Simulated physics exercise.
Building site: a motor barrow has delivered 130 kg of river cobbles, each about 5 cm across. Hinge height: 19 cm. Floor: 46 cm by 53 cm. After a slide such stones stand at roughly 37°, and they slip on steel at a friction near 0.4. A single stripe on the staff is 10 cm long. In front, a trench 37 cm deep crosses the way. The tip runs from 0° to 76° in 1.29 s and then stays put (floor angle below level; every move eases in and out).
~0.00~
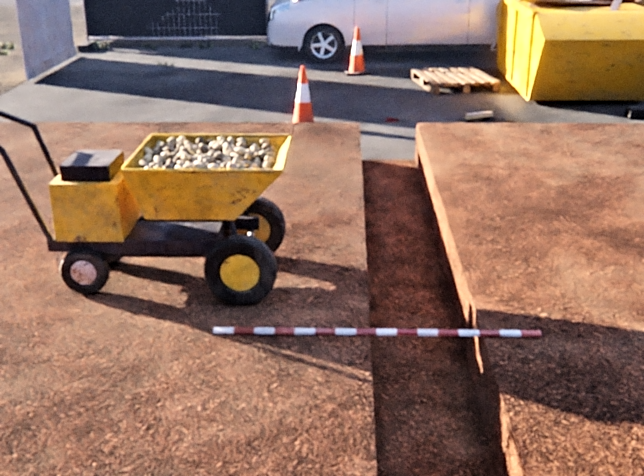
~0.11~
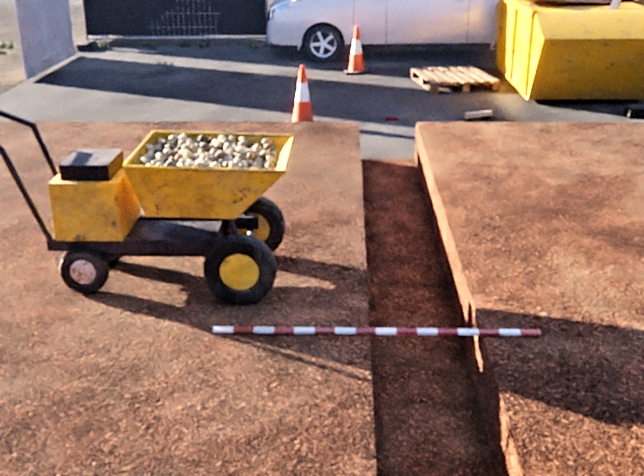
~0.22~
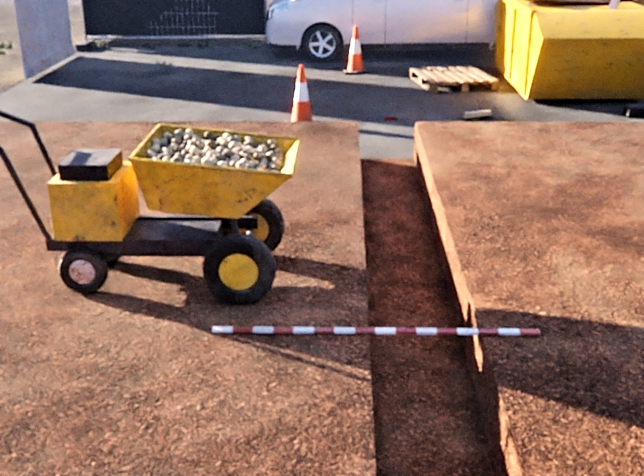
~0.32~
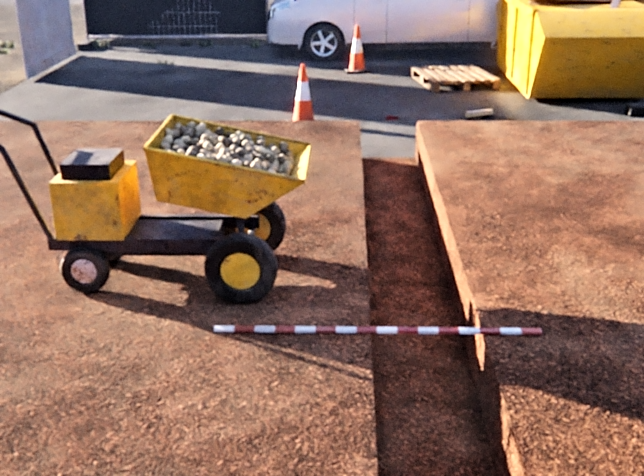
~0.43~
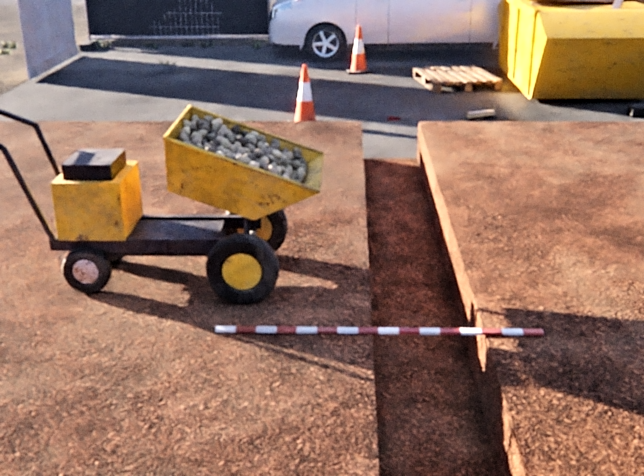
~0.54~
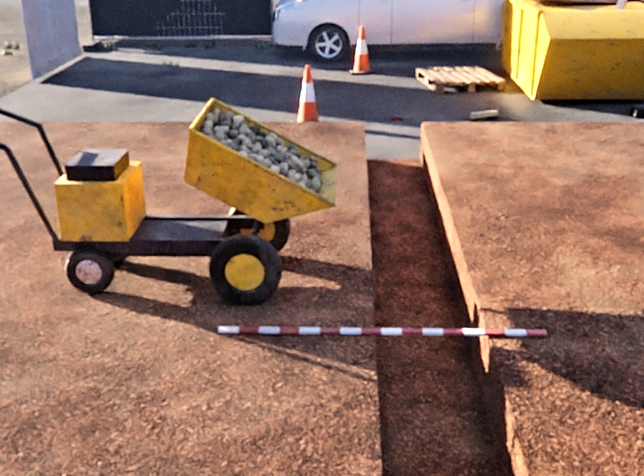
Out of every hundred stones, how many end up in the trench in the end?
Around 100 in every hundred.
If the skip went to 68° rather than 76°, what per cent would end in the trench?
Roughly 100 per cent would end in the trench.
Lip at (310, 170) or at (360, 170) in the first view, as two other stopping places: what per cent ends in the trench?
About 100 per cent from the first spot, about 80 from the second.
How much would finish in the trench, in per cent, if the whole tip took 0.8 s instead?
Something close to 100 per cent.
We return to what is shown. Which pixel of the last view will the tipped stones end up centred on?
(424, 329).
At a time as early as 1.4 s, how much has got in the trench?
65 per cent or so by then.
After 1.0 s the floor is at 64°; 99 % in the skip, 1 % short of the trench; the foremost stones are at (369, 239).
After 1.4 s the floor is at 76°; 33 % in the skip, 2 % short of the trench, 65 % in the trench; the foremost stones are at (464, 329).
After 1.7 s the floor is at 76°; 5 % in the skip, 1 % short of the trench, 94 % in the trench; the foremost stones are at (466, 333).
After 3.7 s the floor is at 76°; 0 % in the skip, 100 % in the trench; the foremost stones are at (466, 330).
